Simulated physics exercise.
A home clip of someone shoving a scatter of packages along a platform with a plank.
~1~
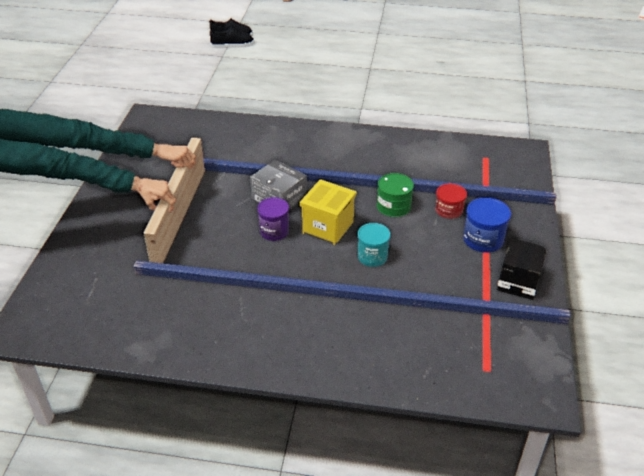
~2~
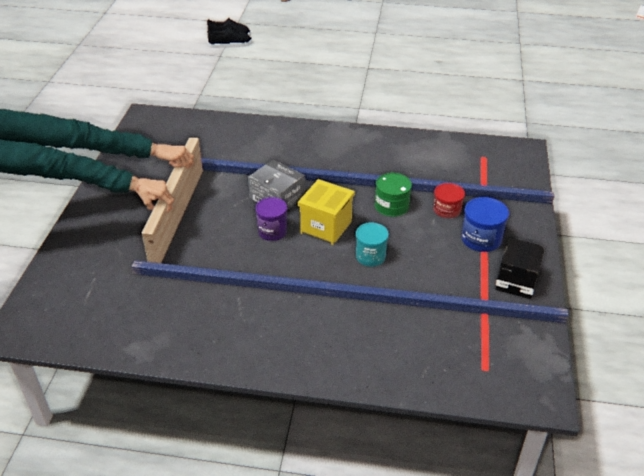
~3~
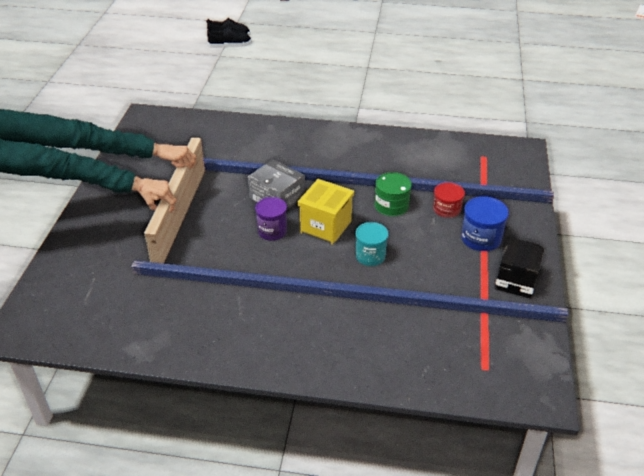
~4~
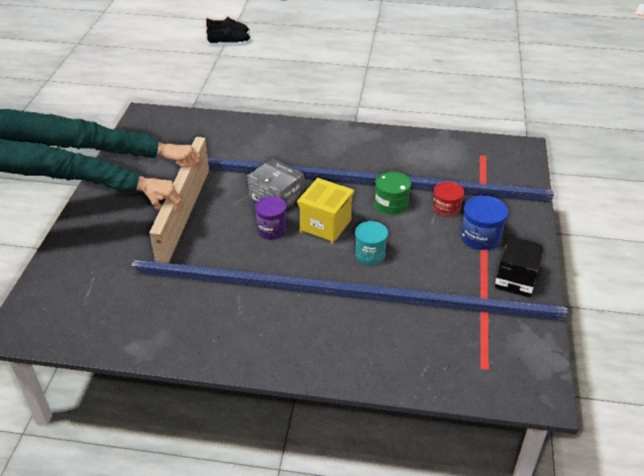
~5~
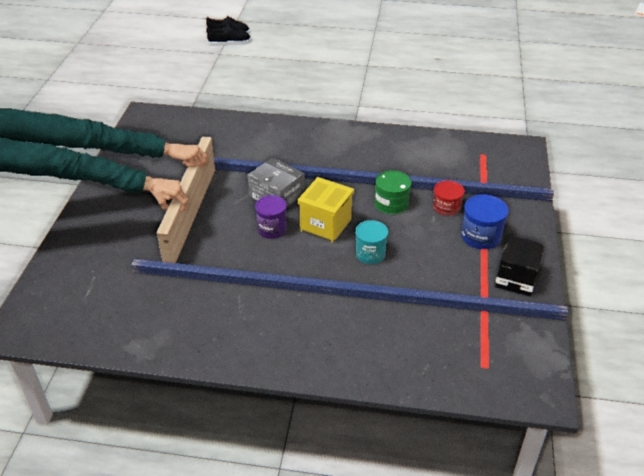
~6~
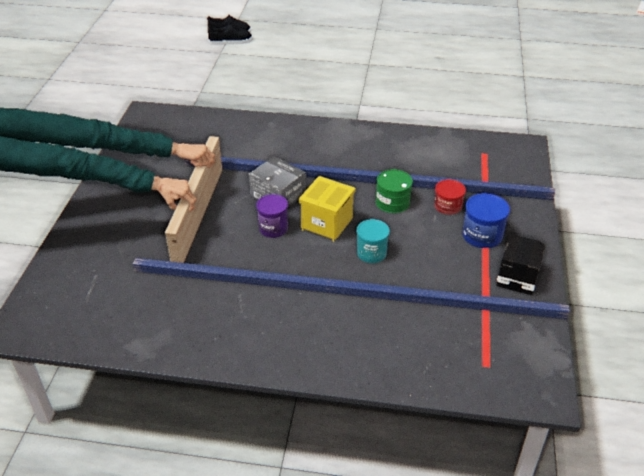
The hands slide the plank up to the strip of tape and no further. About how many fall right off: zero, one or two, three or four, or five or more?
The number that fall off is one or two.
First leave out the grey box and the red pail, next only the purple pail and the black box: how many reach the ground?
The counts: 0 and 1.
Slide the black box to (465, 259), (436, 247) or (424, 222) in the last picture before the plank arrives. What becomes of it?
The black box survives; holds on; tumbles off.
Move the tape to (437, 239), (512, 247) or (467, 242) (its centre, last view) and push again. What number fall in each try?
It would be 0, 3 and 1.
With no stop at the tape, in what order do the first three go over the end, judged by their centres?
The order is the red pail, then the blue pail, then the green canister.
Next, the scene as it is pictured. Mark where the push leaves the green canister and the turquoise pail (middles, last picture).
Near (549, 201) and (504, 269).
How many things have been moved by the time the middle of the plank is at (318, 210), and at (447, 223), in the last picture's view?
First 4, then 7.
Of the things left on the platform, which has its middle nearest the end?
Foremost is the green canister.
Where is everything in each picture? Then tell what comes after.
In the first picture, black box (522, 269); blue pail (486, 226); red pail (451, 201); plank (177, 199); tape (487, 249).
In the second picture, blue pail (484, 225); plank (175, 199).
In the third picture, red pail (448, 200); turquoise pail (371, 245).
In the fourth picture, black box (520, 267); grey box (276, 186).
In the fifth picture, blue pail (484, 222); green canister (393, 192).
In the sixth picture, black box (521, 264); blue pail (485, 221); red pail (450, 197); plank (196, 198); tape (486, 244).
Soon after, none off yet; black box at rest near (521, 264); blue pail at rest near (485, 221); red pail at rest near (450, 197).
After that, none off yet; black box at rest near (521, 264); blue pail at rest near (485, 221); red pail displaced about its own width near (484, 199).
In the end, the number that fall off is one or two; gone, red pail and blue pail.
